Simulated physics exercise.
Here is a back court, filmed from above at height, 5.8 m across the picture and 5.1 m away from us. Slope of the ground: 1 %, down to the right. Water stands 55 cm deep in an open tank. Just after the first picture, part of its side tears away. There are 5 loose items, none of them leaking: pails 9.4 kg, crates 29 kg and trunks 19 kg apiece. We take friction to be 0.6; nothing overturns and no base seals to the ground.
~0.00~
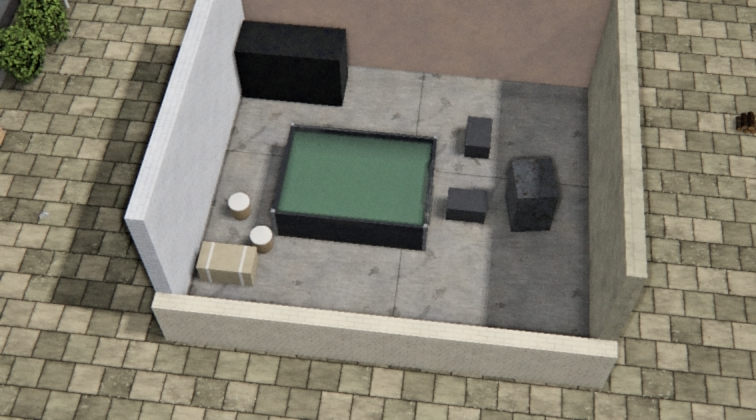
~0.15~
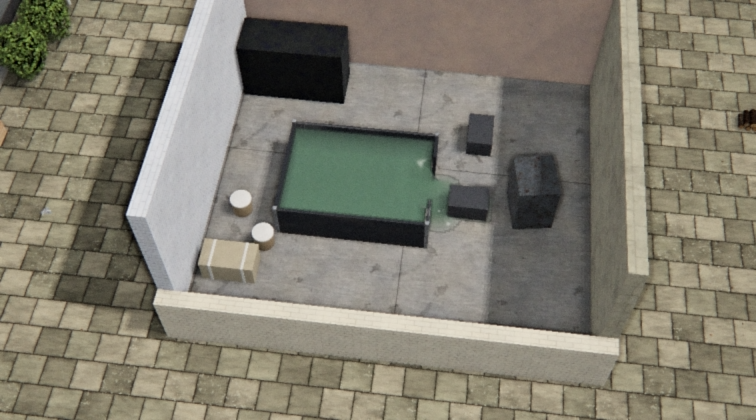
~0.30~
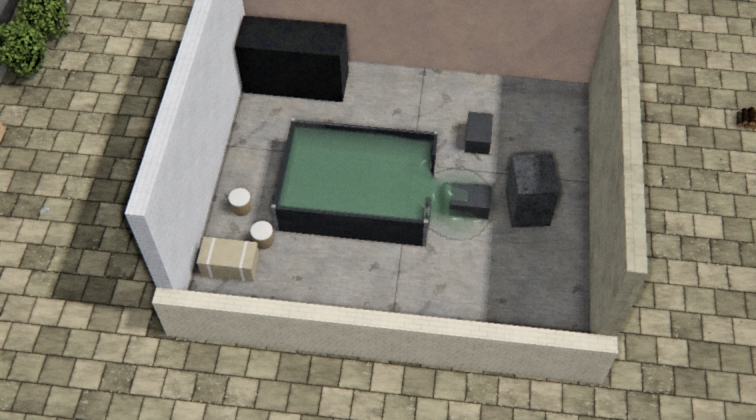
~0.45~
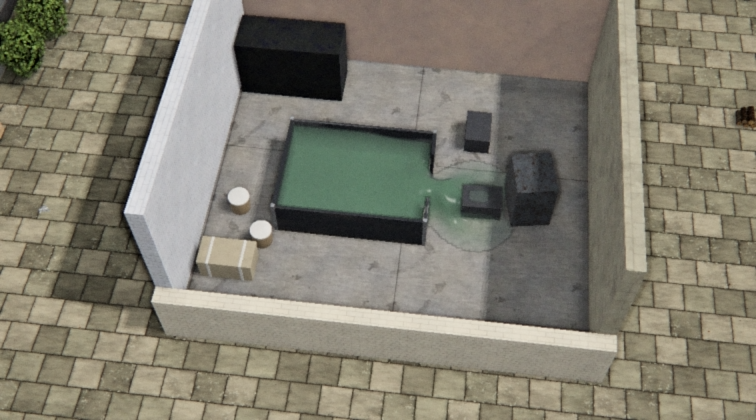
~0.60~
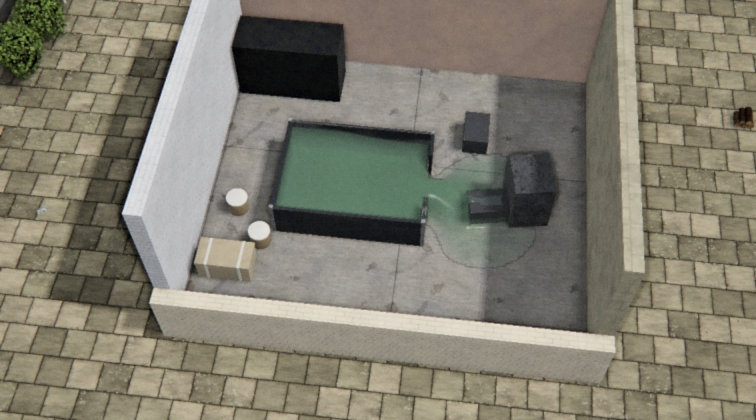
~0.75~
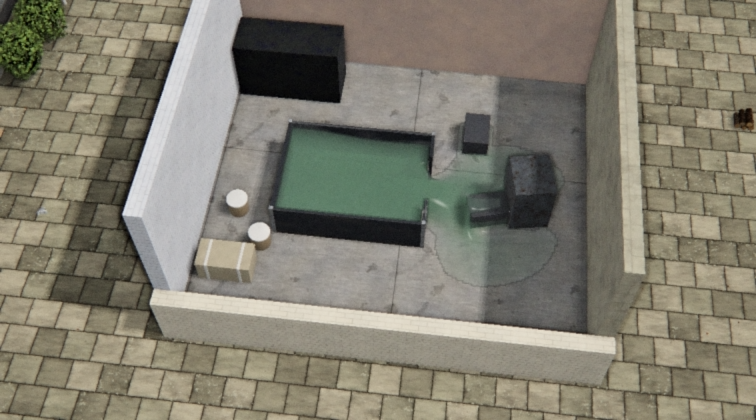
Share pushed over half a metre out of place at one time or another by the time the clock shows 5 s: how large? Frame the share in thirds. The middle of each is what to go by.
The count will not reach a third.
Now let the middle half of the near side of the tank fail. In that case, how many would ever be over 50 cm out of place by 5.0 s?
In that case the number is 2.
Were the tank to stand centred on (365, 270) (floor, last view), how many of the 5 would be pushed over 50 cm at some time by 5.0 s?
In that case the number is 0.
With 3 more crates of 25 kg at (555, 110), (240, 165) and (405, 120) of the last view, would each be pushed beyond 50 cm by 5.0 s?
Check, in order - exceeded, not exceeded, not exceeded.
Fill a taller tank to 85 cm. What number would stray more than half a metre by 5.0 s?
With that change, 1 of them.
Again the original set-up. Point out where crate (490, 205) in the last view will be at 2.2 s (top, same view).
Roughly at (501, 251).
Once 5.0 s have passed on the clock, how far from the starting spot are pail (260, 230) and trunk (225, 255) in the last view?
0 cm and 0 cm.
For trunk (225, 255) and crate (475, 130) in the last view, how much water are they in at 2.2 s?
I'd estimate 0 cm for the first and 2 cm for the second.
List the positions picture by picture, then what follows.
In the first picture, a crate at (467, 200) rests on the ground; a pail at (239, 201), on the bottom; 3.4 m2 under water; 0 of 5 have shifted.
In the second picture, a crate at (469, 197) rests on the ground; a pail at (240, 198) rests on the ground; 3.8 m2 under water; 0 of 5 have shifted.
In the third picture, a crate at (471, 196) rests on the ground, 5 cm from its start; a pail at (239, 197), on the bottom; 4.4 m2 under water; 0 of 5 have shifted.
In the fourth picture, a crate at (482, 197) rests on the ground, 24 cm from its start; a pail at (238, 196) rests on the ground; 5.1 m2 under water; 1 of 5 have shifted.
In the fifth picture, a crate at (489, 201), on the bottom, 37 cm from its start; a pail at (236, 197) rests on the ground; 6.0 m2 under water; 1 of 5 have shifted.
In the sixth picture, a crate at (488, 204) rests on the ground, 37 cm from its start; a pail at (237, 198) rests on the ground; water covers 7.0 m2; 1 of 5 have shifted.
After 1.1 s 0 of 5 are over 50 cm from their spots; 0 afloat.
After 2.2 s 1 of 5 are over 50 cm from their spots; 0 afloat.
After 3.5 s 1 of 5 are over 50 cm from their spots; 1 afloat.
After 5.0 s 1 of 5 are over 50 cm from their spots, and 1 have been at some point; 0 afloat.
